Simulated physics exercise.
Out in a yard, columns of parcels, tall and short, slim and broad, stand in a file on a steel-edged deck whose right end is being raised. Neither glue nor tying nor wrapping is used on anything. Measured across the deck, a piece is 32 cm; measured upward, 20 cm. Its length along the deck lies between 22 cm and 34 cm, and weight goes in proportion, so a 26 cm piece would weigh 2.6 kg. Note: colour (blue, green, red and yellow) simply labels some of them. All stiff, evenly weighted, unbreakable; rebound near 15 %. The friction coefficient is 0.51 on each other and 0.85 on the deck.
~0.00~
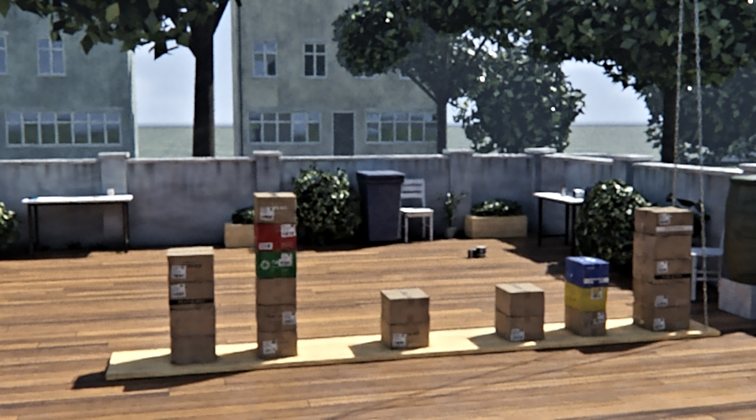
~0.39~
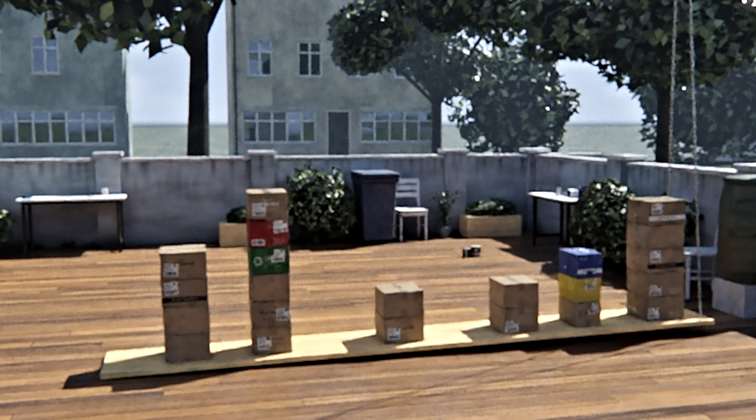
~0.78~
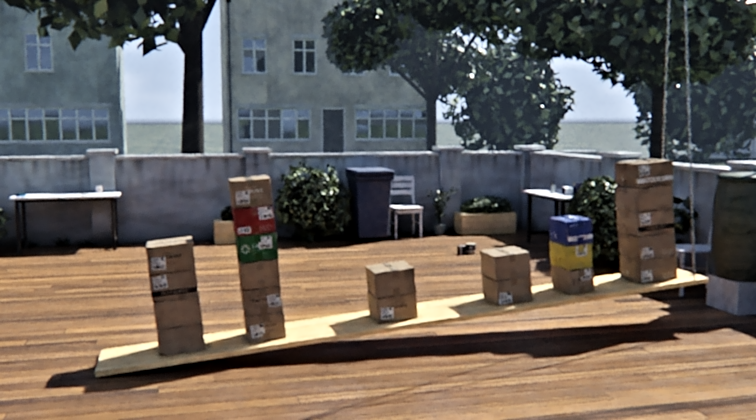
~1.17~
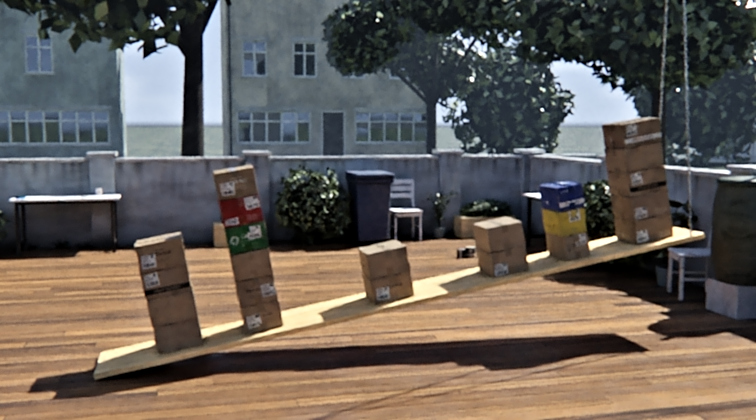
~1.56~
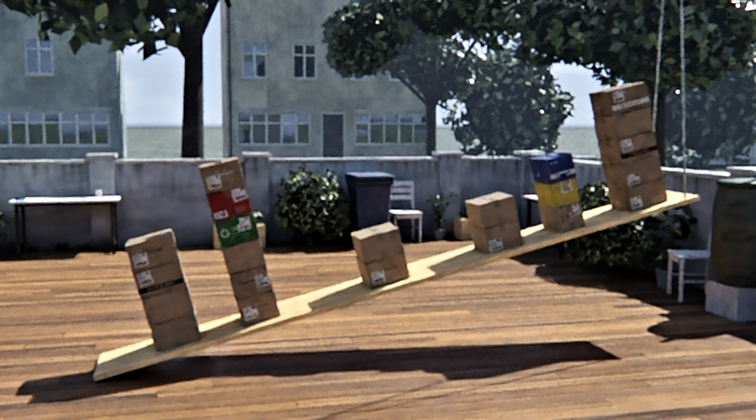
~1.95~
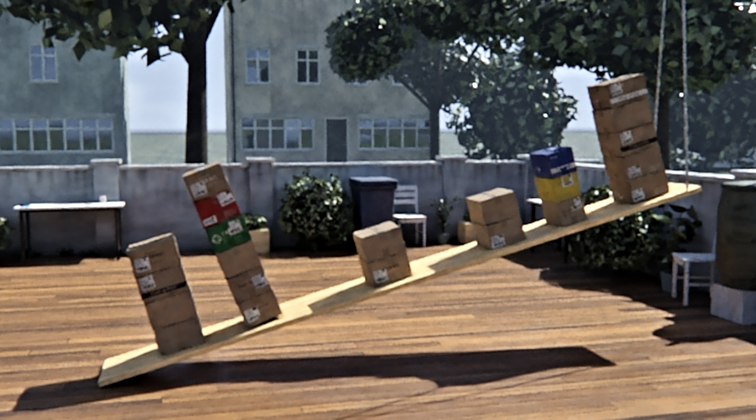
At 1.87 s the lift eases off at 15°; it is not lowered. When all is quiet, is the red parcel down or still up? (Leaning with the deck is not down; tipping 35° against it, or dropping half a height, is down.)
My guess is it doesn't make it.
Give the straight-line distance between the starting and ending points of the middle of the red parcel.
Close to 165 cm, in a straight line.
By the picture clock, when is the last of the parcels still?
About 3.5 s.
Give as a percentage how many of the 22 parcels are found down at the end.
Something near 45 percent.
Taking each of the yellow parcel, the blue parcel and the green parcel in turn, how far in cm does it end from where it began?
Here yellow ends up 100 centimetres away, blue 100 centimetres and green 120 centimetres.
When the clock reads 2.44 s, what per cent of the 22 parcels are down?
5 %.
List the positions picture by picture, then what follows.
In the first picture (we follow the side turned to the camera; leans and shifts are taken against what carries them), middle of the deck's edge (441, 353) slope 0°; red parcel (277, 237); blue parcel (597, 275); yellow parcel (595, 300); no piece has moved.
The second picture shows middle of the deck's edge (436, 347) slope 1°; red parcel (269, 234).
The third picture shows middle of the deck's edge (430, 323) slope 5°; red parcel (255, 221).
The fourth picture shows middle of the deck's edge (427, 300) slope 10°; red parcel (242, 211).
The fifth picture shows middle of the deck's edge (422, 281) slope 14°; red parcel (230, 204).
The sixth picture shows middle of the deck's edge (425, 279) slope 15°; red parcel (217, 209) tipped 6°; green parcel (229, 234) tipped 6°; blue parcel (562, 163); steepest lean 6°, the parcel at (207, 183); 6 stirred so far.
Around 2.44 s, slope 15°; 1 of the 22 parcels down; red parcel tipped 33°; green parcel tipped 31°.
Around 2.88 s, slope 15°; 10 of the 22 parcels down; red parcel tipped 57°, 35 cm lower; green parcel tipped 54°, 29 cm lower.
Finally (3.8 s), slope 15°; 10 of the 22 parcels down; red parcel upside down; green parcel tipped 33°, 49 cm lower; blue parcel unmoved. Seen by the last camera, middles, red parcel near (49, 327), green parcel near (119, 335).
